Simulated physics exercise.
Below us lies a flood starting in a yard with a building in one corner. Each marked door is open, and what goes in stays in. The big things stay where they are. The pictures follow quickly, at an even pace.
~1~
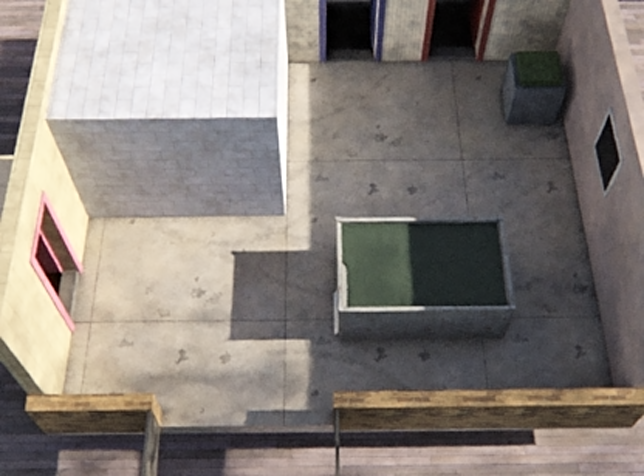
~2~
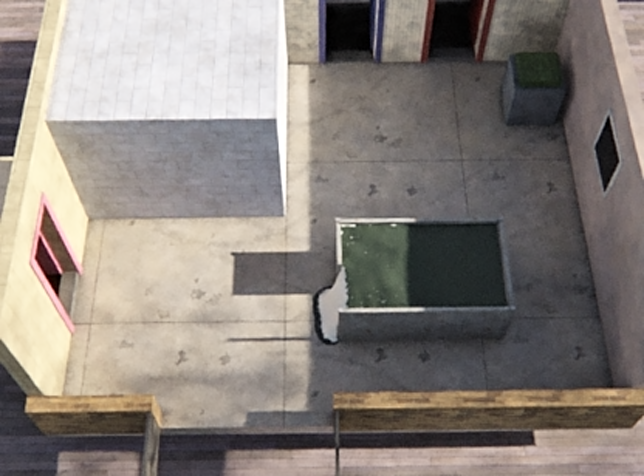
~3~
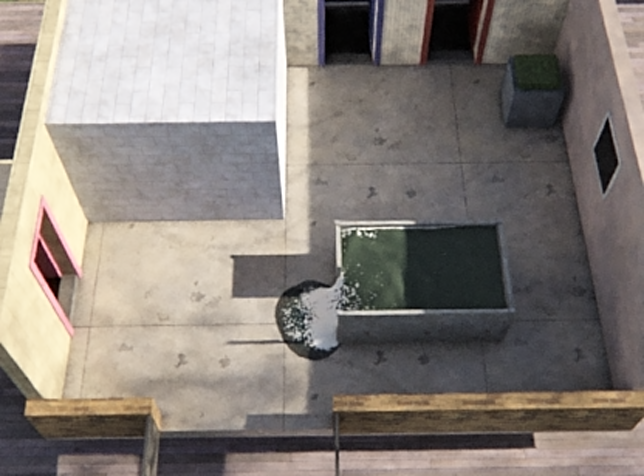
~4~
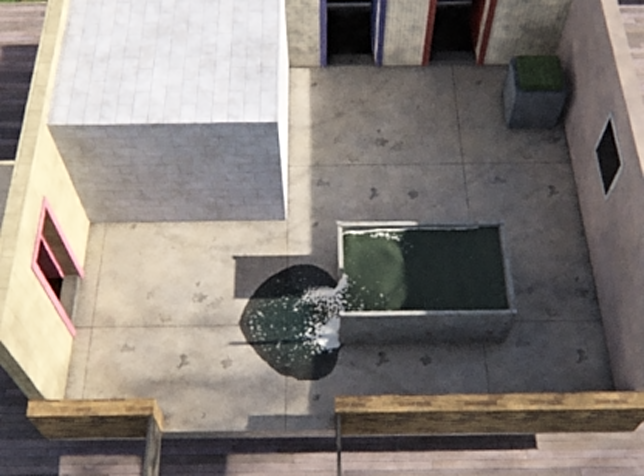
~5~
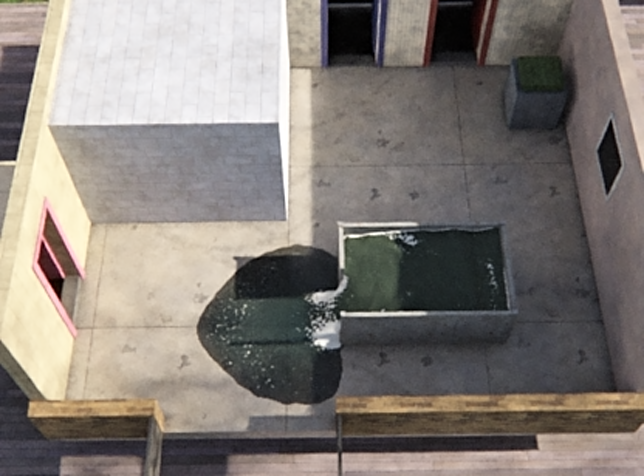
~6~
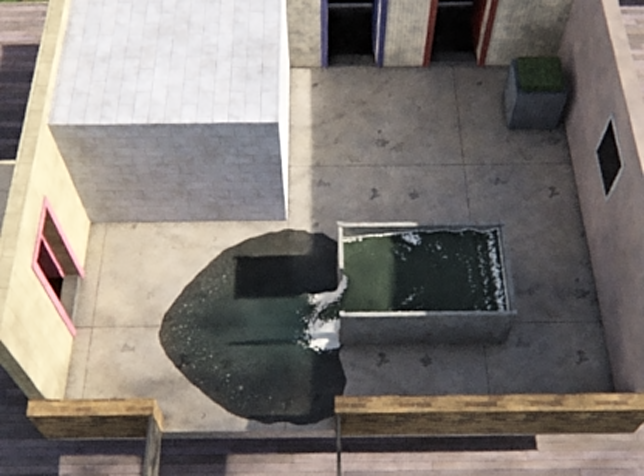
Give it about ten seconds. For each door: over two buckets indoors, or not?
In the end: The red door admits no more than that; the pink door lets in a lot; the blue door admits no more than that.
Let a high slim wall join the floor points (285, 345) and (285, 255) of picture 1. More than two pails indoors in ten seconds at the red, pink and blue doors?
In short: Red holds; pink lets less in; blue lets more in.
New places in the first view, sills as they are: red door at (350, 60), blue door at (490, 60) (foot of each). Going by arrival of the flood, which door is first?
It is the pink door.
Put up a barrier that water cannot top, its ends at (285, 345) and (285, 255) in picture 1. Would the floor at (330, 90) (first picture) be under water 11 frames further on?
At that place: Covered.
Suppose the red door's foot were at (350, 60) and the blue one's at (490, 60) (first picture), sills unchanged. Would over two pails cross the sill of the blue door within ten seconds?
My reading: The blue door stays under.
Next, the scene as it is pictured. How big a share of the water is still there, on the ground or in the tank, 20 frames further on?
Close to 86 %.
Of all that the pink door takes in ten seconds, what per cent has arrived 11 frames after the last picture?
Close to 20 %.
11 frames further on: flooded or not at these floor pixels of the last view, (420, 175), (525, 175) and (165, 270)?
In turn: Clear, free of water, wet.
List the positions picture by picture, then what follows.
In the first picture, the open tank at (423, 265) is whole and still.
In the second picture, water pours out at (342, 304) and has run to (326, 292).
In the third picture, water pours out at (341, 309) and has run to (283, 302).
In the fourth picture, the front is at (246, 325), out from the gap at (343, 310).
In the fifth picture, the front is at (204, 337), out from the gap at (344, 311).
In the sixth picture, the front is at (167, 344), out from the gap at (343, 311).
A moment on, water covers 30 % of the floor; the red door not reached, the pink door wet at the sill, nothing in, the blue door not reached.
Next, water covers 30 % of the floor; the red door not reached, the pink door over two buckets in, the blue door not reached.
Then, water covers 30 % of the floor; the red door not reached, the pink door far over two buckets in, the blue door not reached.
Later, water covers 40 % of the floor; the red door not reached, the pink door far over two buckets in, the blue door not reached.
In the end, water covers 60 % of the floor; the red door not reached, the pink door far over two buckets in, the blue door not reached.
